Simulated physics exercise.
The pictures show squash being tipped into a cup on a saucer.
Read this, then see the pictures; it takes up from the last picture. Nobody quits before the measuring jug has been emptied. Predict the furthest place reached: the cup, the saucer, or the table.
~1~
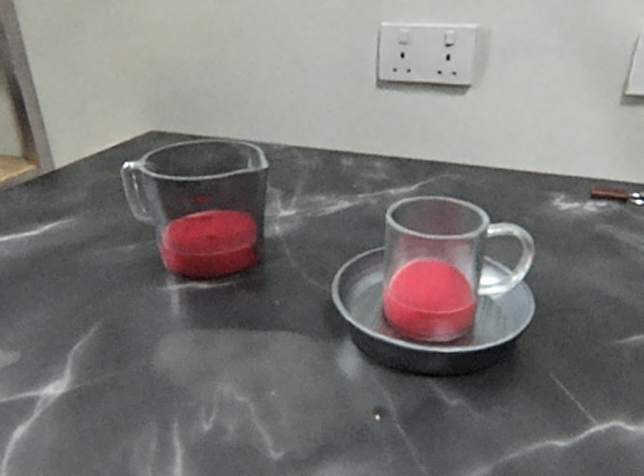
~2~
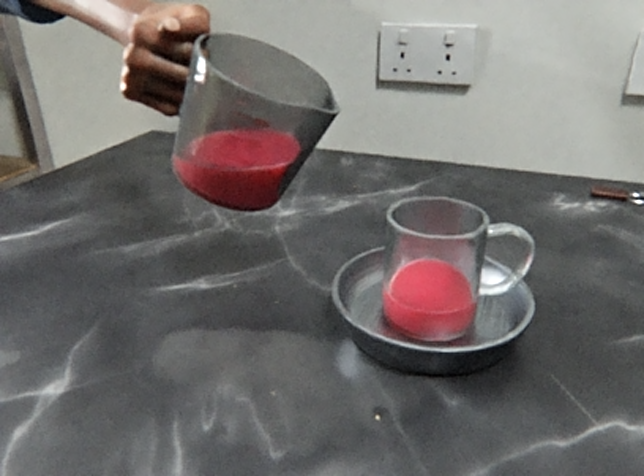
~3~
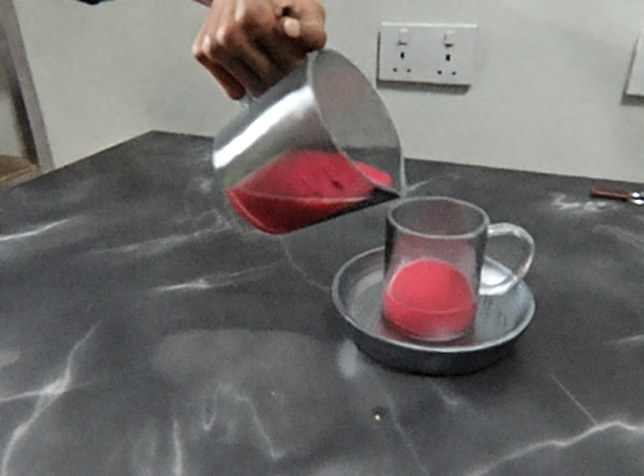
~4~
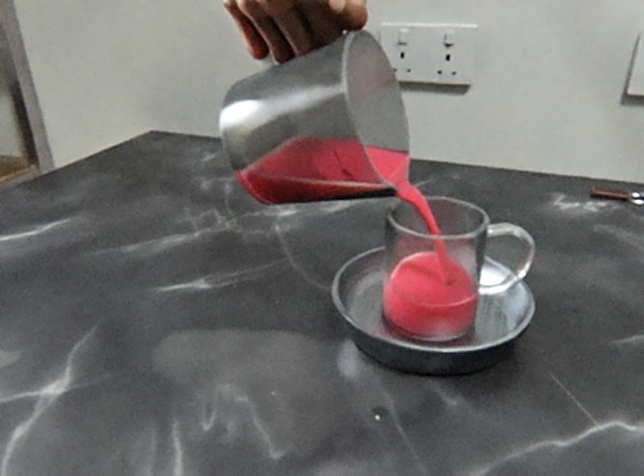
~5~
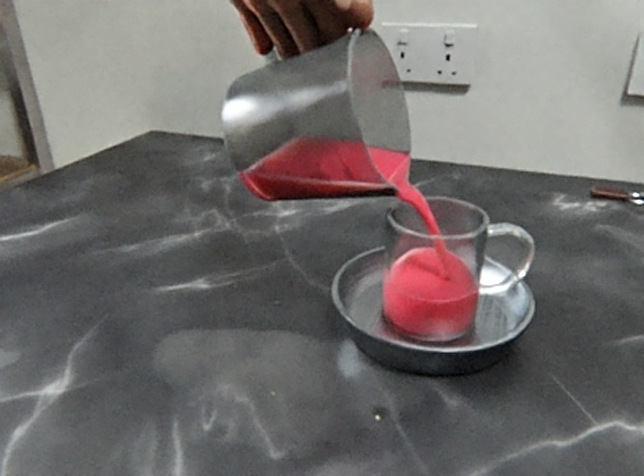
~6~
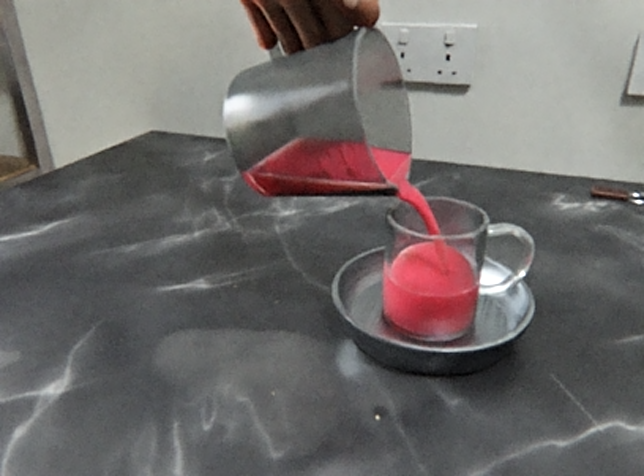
I think the cup is going to be big enough on its own.
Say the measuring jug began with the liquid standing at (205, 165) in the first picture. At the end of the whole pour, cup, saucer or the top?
Result: Overflow onto the top.
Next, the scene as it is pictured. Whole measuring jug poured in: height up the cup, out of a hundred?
My guess is close to 75 per cent.
Soon after, the cup is about two thirds full; the saucer is dry.
Later, the cup is about three quarters full; the saucer is dry.
In the end, the cup is about three quarters full; the saucer is dry.
